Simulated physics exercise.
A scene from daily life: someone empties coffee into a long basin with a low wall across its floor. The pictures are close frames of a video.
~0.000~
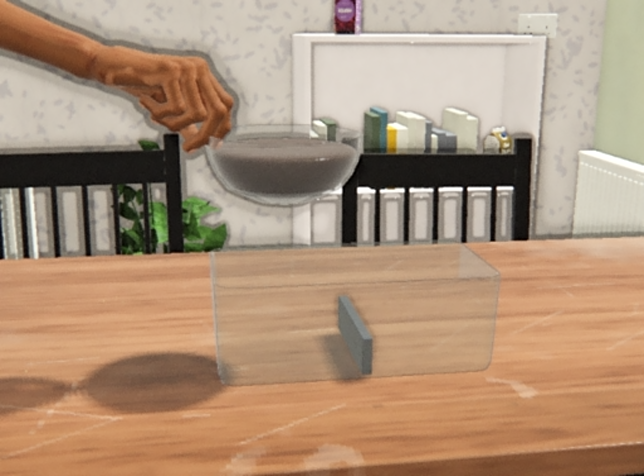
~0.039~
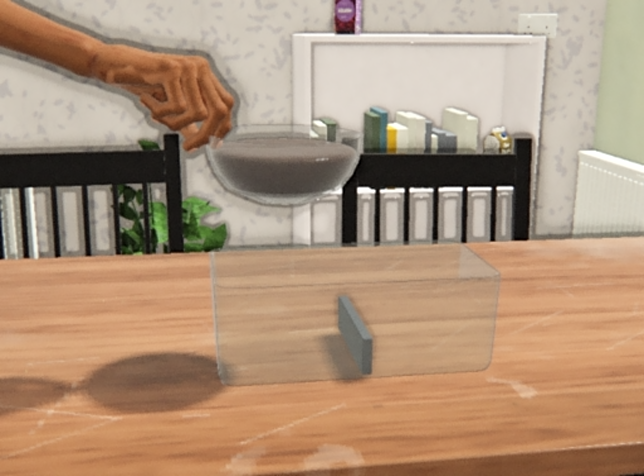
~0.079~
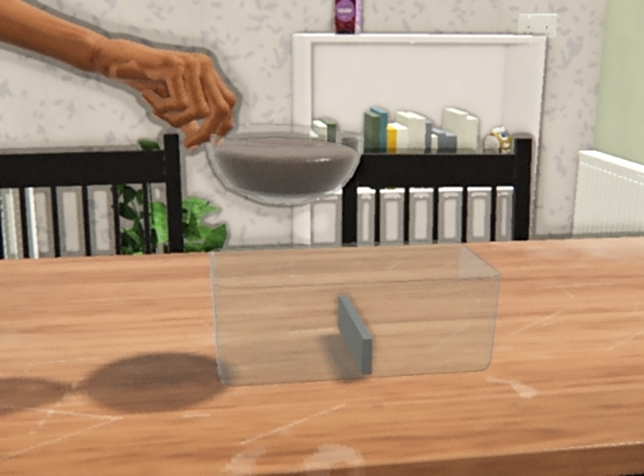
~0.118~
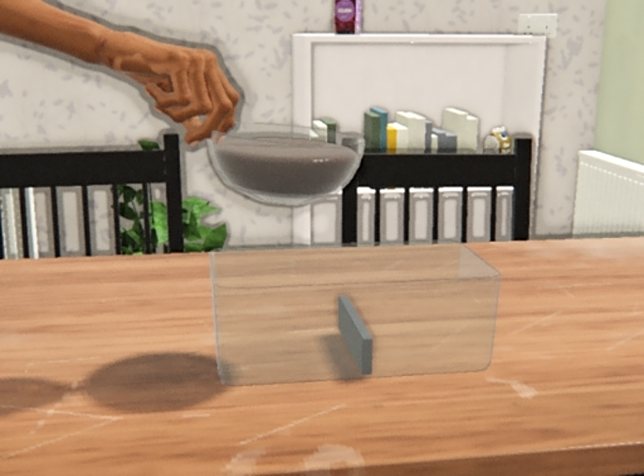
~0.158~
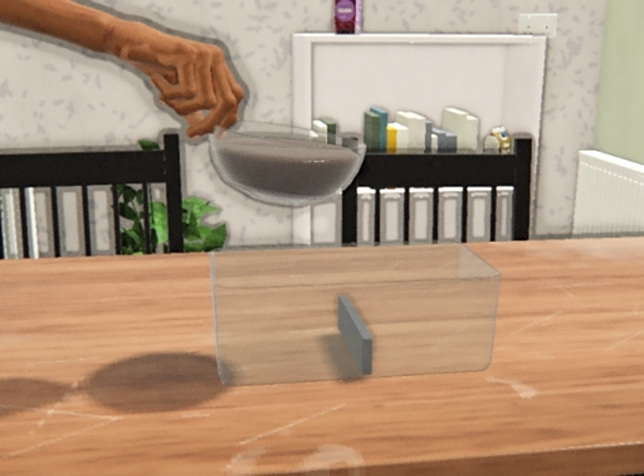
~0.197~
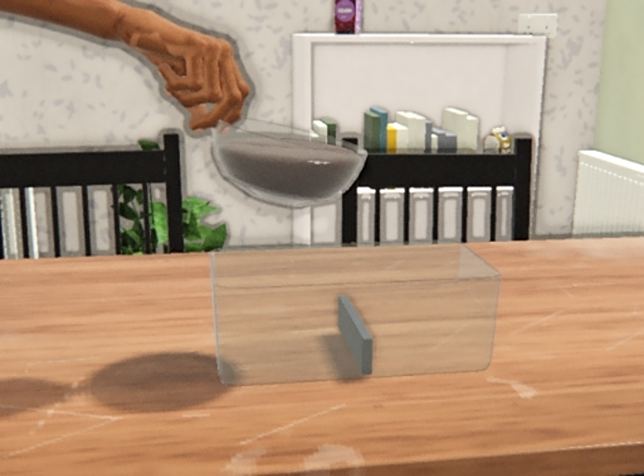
We see a hand at the left holding a clear bowl of dark liquid above a long transparent basin with a low wall across its floor, on a wooden table; the hand gradually tilts the bowl slightly to the right.
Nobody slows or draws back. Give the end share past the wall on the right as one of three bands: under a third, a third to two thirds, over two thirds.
The portion right of the wall will surpass two thirds.
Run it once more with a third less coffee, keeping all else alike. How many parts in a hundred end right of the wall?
About 75 in a hundred.
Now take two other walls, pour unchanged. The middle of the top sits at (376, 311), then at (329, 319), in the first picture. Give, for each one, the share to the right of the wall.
65 % then 90 %, approximately.
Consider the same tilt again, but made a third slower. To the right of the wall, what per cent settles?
Roughly 85 %.
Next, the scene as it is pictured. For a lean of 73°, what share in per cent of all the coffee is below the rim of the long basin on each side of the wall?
Left part: Around 0 %. Right part: Around 25 %.
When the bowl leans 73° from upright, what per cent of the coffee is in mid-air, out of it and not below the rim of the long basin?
Around 40 in a hundred.
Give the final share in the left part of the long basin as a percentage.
20 in a hundred.
A moment on, the bowl is tipped part way and 34 per cent is still to pour, 0 is left of the wall and 25 right of it.
Next, the bowl is tipped right over and 1 per cent is still to pour, 15 is left of the wall and 79 right of it.
Then the bowl is tipped right over and 0 per cent is still to pour, 20 is left of the wall and 79 right of it.
Later the bowl is tipped right over and 0 per cent is still to pour, 20 is left of the wall and 79 right of it.
At rest 20 per cent lies left of the wall, 80 right of it and 1 outside.
